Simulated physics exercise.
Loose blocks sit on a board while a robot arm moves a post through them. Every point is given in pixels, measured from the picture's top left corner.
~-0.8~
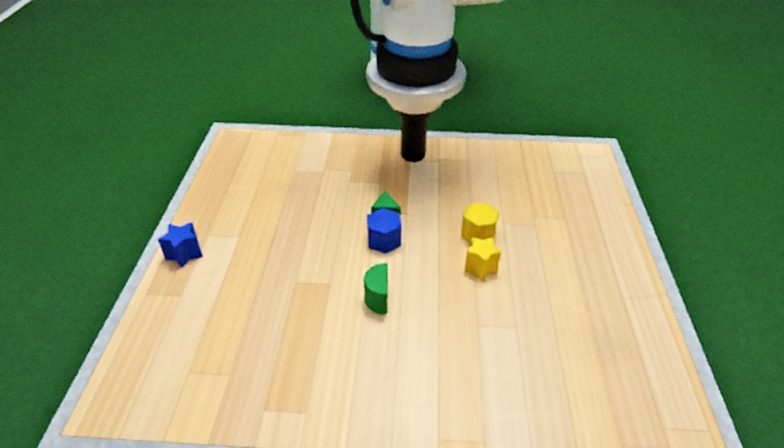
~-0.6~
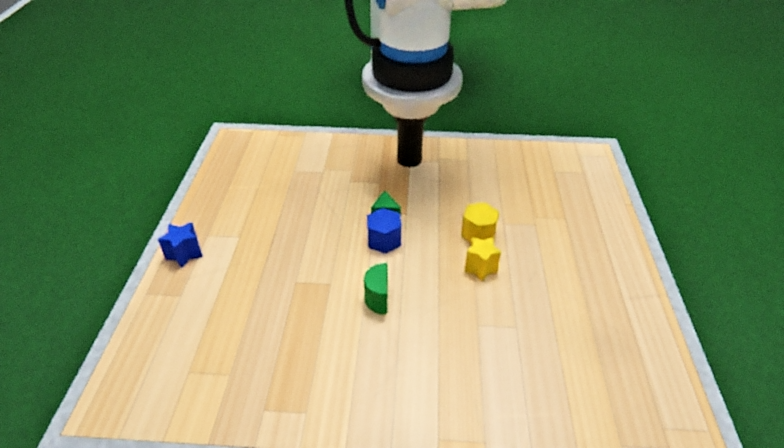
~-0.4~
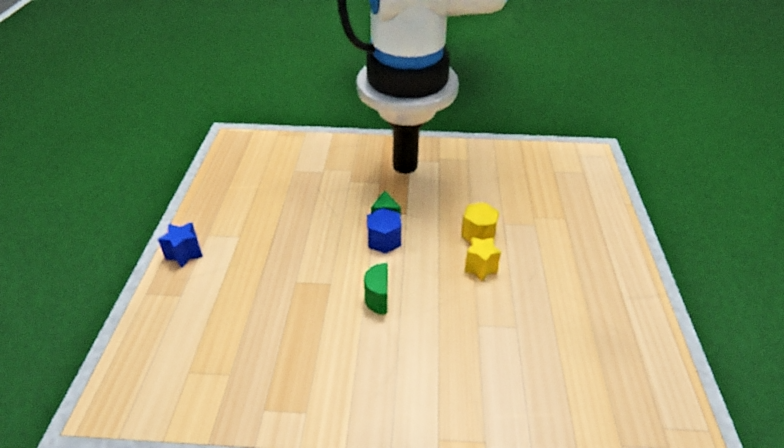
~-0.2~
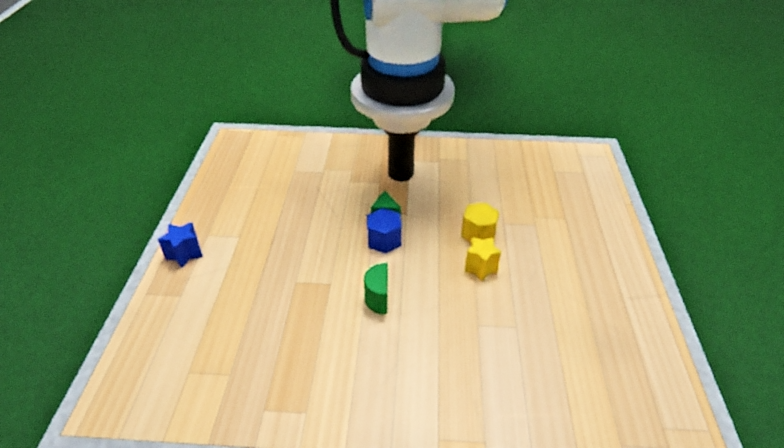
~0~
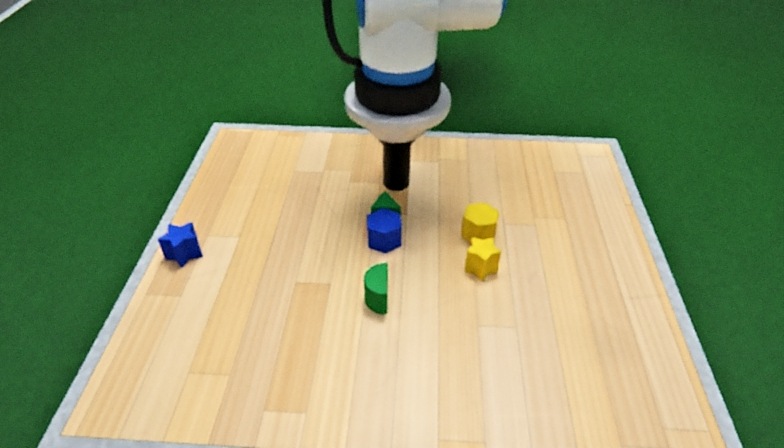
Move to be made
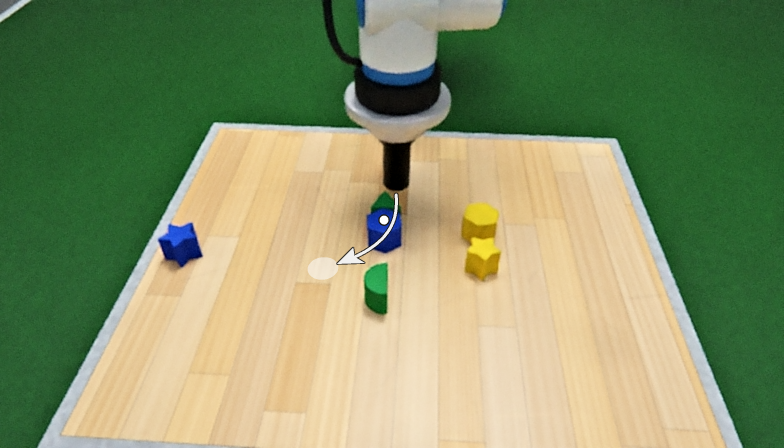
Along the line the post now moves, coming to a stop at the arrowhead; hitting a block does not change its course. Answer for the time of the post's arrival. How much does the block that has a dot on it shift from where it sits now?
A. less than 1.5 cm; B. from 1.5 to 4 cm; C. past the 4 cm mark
C.
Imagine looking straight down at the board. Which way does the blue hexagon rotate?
My prediction: CCW.
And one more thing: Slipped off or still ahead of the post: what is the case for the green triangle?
My prediction: No longer in front.
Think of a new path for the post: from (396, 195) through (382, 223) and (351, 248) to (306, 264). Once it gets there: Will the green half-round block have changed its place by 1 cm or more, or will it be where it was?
It keeps its spot.
Drawn move, from (396, 195) via (392, 224) and (367, 251), ending at (323, 268); the dot is on the blue hexagon.
What follows on the original path. One third of the way, post (392, 212); blue hexagon (379, 226), turned 30° anticlockwise; green triangle (369, 209).
Two thirds of the way, post (366, 240); blue hexagon (363, 254), turned 85° anticlockwise; green triangle (345, 221), turned 75° clockwise.
At the end, post (322, 257); green half-round block (379, 283); blue hexagon (355, 263), turned 120° anticlockwise; green triangle (342, 222), turned 90° clockwise.
